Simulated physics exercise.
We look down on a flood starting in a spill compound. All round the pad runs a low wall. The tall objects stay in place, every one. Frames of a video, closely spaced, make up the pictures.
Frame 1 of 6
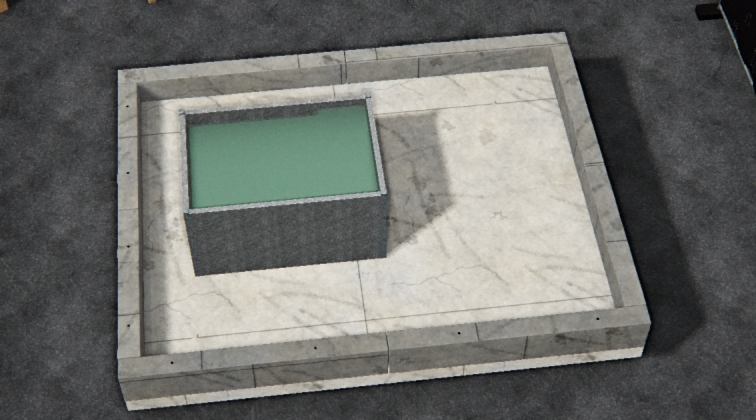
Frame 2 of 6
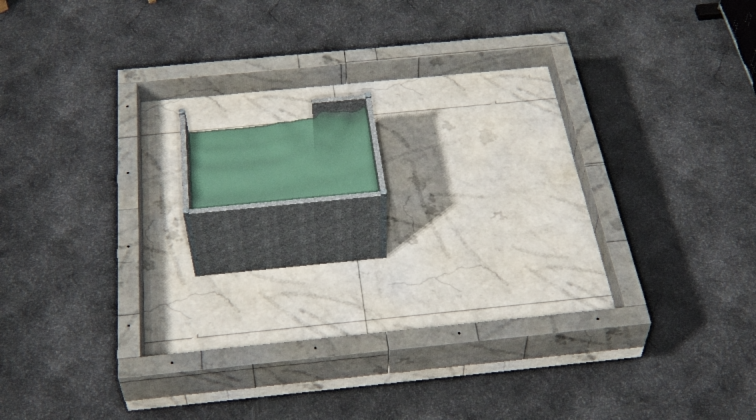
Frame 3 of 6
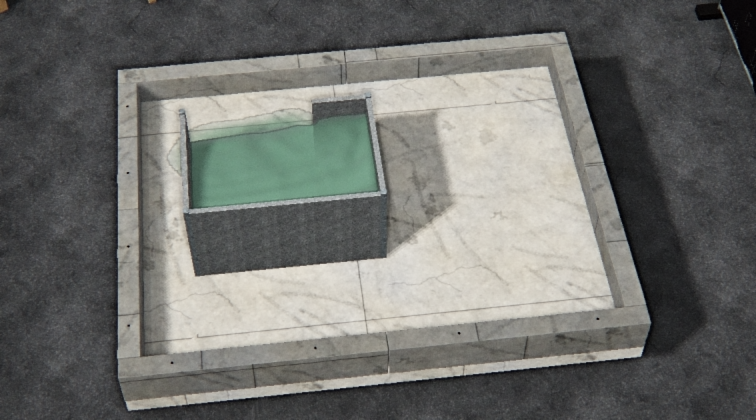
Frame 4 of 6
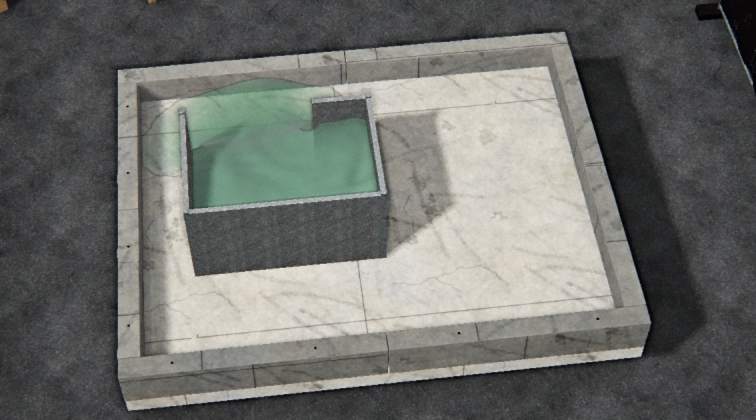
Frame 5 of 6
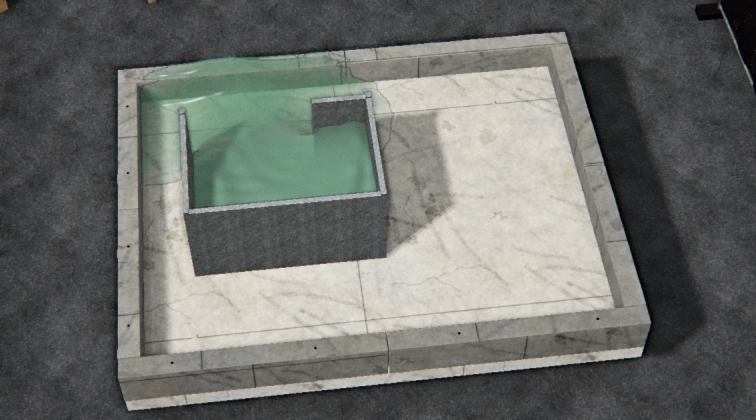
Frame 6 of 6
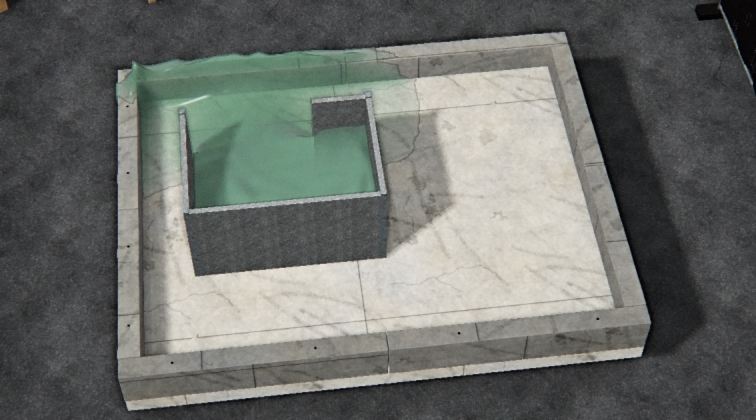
Green water pouring out through a gap in the open tank's far side, spreading across the pale walled pad and along its back wall.
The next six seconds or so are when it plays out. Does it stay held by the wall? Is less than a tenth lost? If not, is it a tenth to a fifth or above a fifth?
Upwards of a fifth.
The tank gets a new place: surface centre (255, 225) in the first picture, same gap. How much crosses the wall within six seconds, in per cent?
About 14 %.
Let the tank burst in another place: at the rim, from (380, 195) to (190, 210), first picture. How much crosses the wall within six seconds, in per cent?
My estimate is 26 percent.
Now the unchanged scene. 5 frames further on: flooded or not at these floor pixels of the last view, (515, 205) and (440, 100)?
Taken in the order asked, the two are unflooded and waterlogged.
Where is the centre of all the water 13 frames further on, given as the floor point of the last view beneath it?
I'd mark it close to (300, 175).
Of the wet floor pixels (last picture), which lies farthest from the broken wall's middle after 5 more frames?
Front's tip: Near (543, 76).
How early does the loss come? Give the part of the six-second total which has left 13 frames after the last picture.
It comes to around 95 per cent.
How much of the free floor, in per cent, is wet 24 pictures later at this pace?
Estimated share: Around 90 %.
A moment on, water covers 30 % of the floor; the low wall has let 6 % over.
Next, water covers 35 % of the floor; the low wall has let 14 % over.
Then, water covers 60 % of the floor; the low wall has let 23 % over.
Later, water covers 70 % of the floor; the low wall has let 23 % over.
In the end, water covers 80 % of the floor; the low wall has let 23 % over.
